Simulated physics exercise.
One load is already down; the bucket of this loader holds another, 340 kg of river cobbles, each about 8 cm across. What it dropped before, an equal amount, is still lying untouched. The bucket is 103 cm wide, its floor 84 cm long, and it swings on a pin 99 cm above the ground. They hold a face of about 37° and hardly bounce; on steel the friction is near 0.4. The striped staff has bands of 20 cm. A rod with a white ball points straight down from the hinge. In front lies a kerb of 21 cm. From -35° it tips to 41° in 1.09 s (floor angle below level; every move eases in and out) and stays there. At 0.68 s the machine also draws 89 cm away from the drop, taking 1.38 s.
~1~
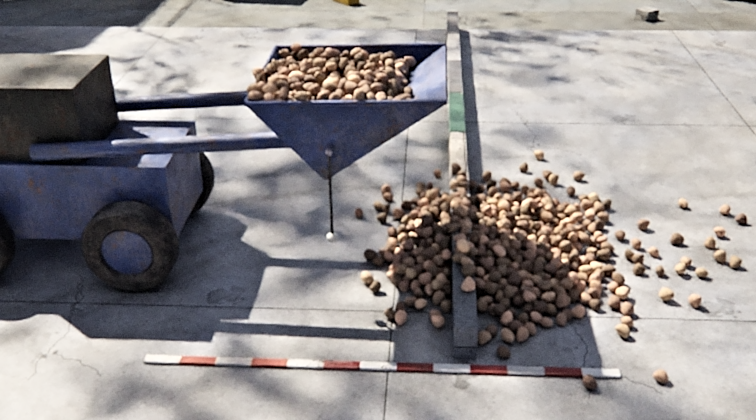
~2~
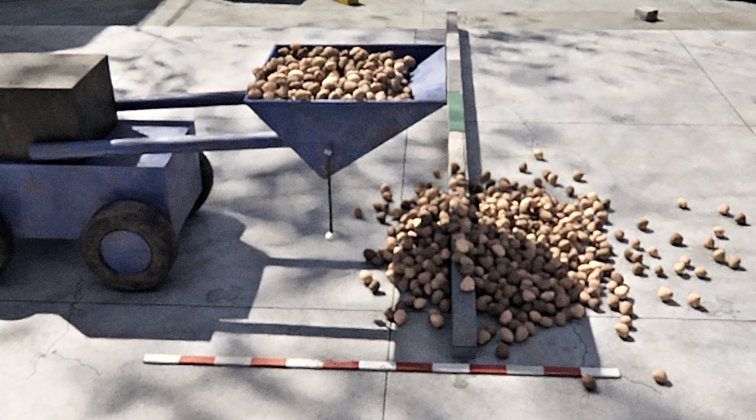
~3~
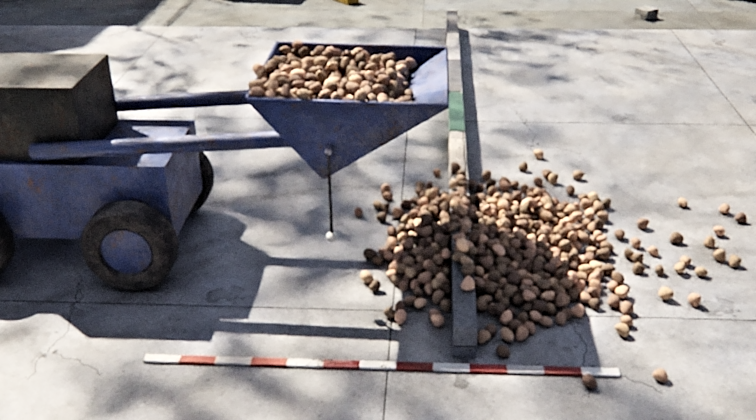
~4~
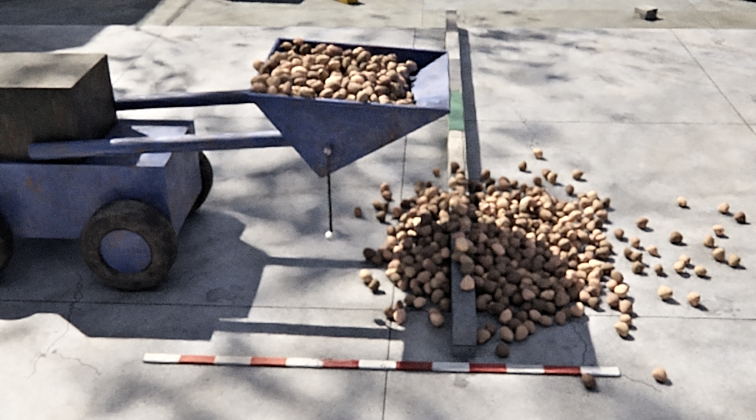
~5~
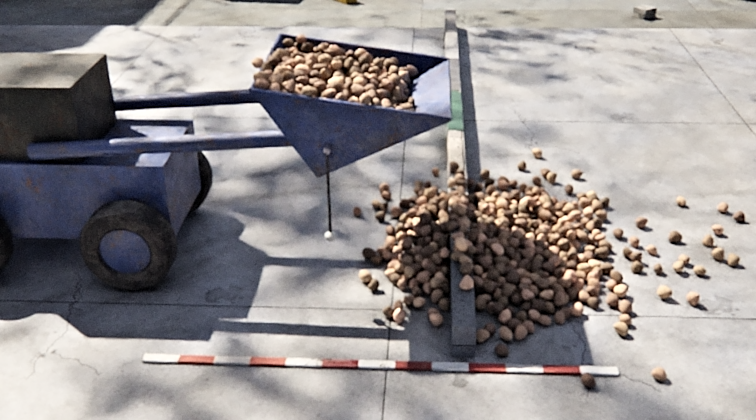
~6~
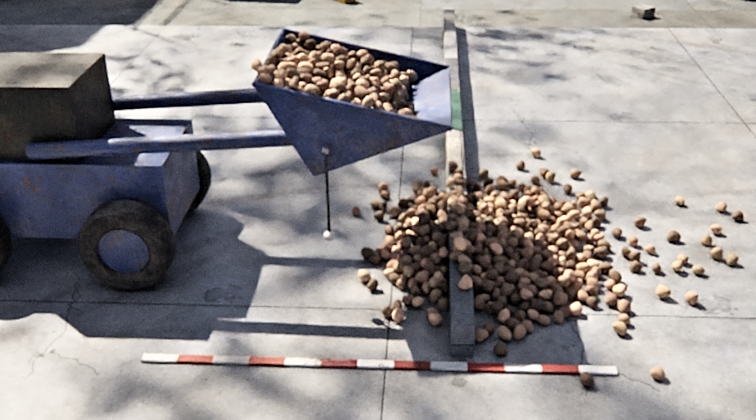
A blue wheeled loader with a dark boxy block on top stands at left on sunlit, shadow-dappled concrete slabs, seen from the side and slightly above. Its long arms hold a blue bucket of brown stones, while more stones lie heaped across a narrow kerb at right, behind a red-and-white staff. The bucket slowly tilts, its rear edge rising and its right lip lowering.
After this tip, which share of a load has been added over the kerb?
Close to 2 parts in a hundred.
Then, 0.5 s after the last picture the floor is at 29°; in per cent of one load, 99 in the bucket, 32 on this side of the kerb, 69 over the kerb; the foremost stones are at (743, 250).
Then, 0.9 s after the last picture the floor is at 41°; in per cent of one load, 30 in the bucket, 101 on this side of the kerb, 70 over the kerb; the foremost stones are at (743, 250).
Then, 2.2 s after the last picture the floor is at 41°; in per cent of one load, 0 in the bucket, 129 on this side of the kerb, 72 over the kerb; the foremost stones are at (743, 250).
Then, 4.6 s after the last picture the floor is at 41°; in per cent of one load, 0 in the bucket, 129 on this side of the kerb, 72 over the kerb; the foremost stones are at (743, 250). Net gain over the kerb, 2.
